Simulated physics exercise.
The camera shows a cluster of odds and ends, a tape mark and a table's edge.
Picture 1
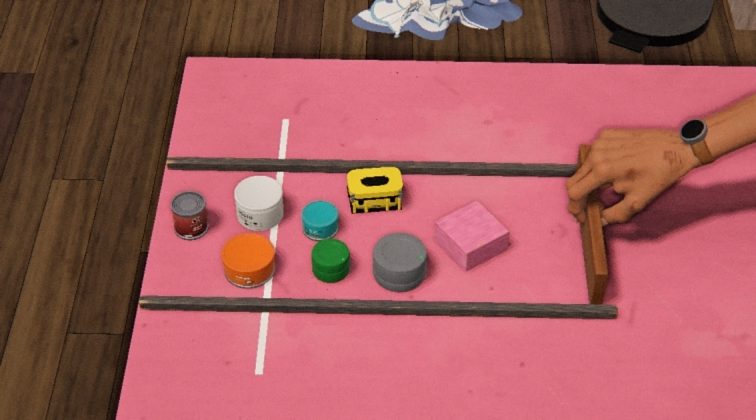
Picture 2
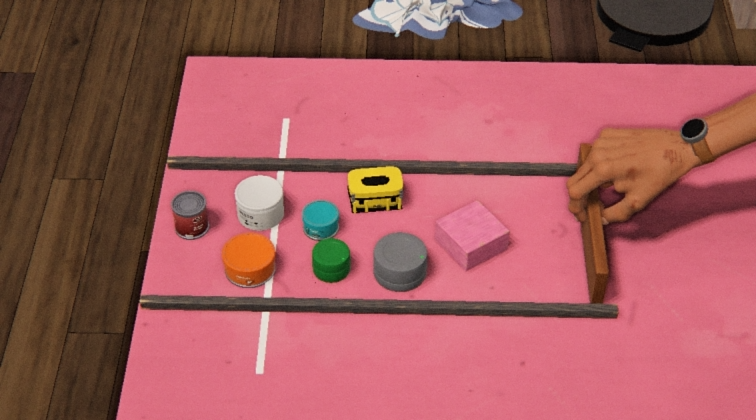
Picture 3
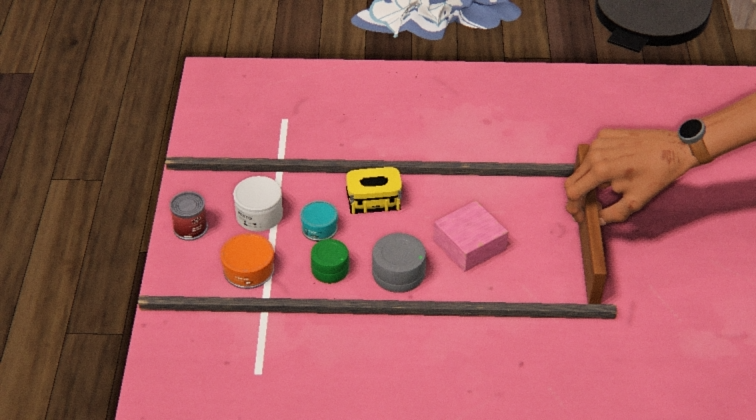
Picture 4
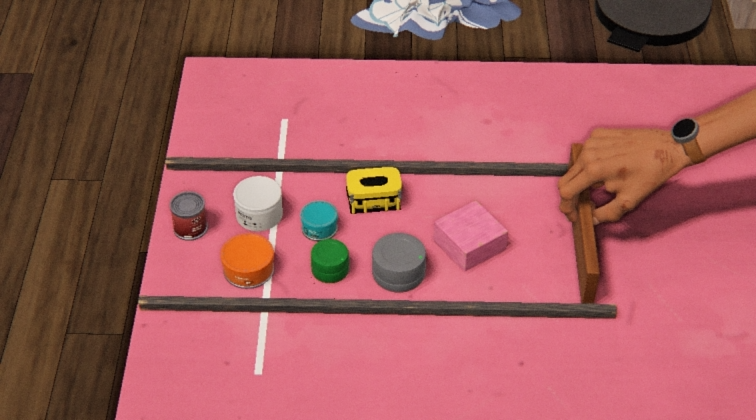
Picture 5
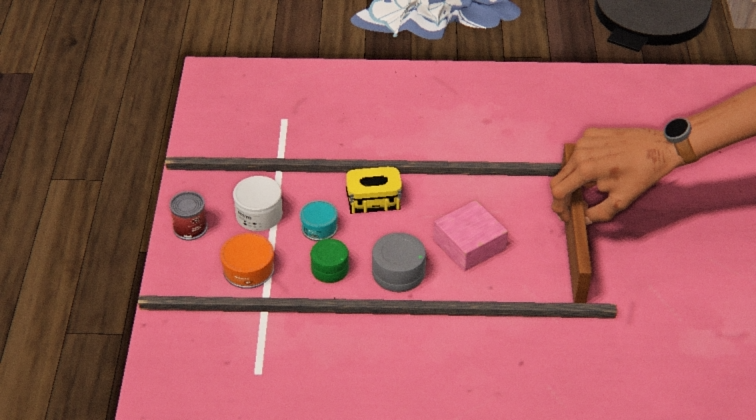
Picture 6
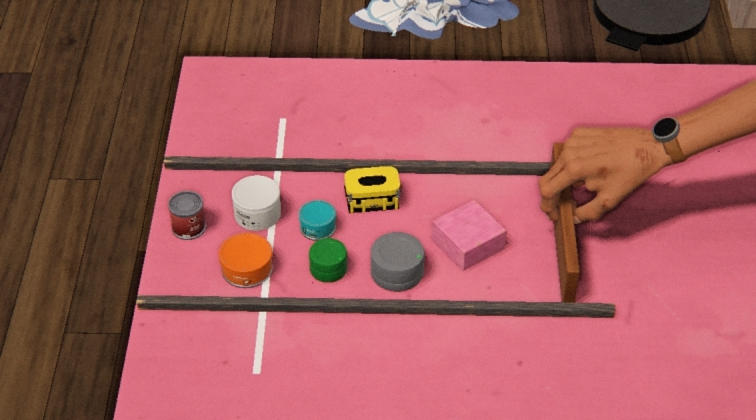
On a pink tabletop, a hand slides a wooden board slightly left between two dark rails, the pots, tin and block staying still.
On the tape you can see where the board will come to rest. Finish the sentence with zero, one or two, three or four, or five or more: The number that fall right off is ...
The number that fall right off is zero.
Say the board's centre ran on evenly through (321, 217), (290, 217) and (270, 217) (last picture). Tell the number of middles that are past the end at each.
Respectively 0, 0 and 0.
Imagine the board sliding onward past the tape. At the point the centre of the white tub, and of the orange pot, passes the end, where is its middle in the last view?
Middle: Roughly (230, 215); roughly (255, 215).
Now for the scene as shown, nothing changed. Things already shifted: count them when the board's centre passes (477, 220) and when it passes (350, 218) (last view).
That makes 1 at the first spot and 7 at the second.
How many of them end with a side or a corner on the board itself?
Counting them up gives 3.
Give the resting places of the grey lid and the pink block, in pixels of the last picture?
Listed as asked: First (239, 270), and then (246, 219).
Soon after, none off yet; red tin at rest near (187, 216); orange pot at rest near (246, 261); white tub at rest near (257, 203).
Then, none off yet; red tin at rest near (187, 216); orange pot moved about its own width near (214, 259); white tub moved about its own width near (225, 196).
At rest, the number that fall off is zero.
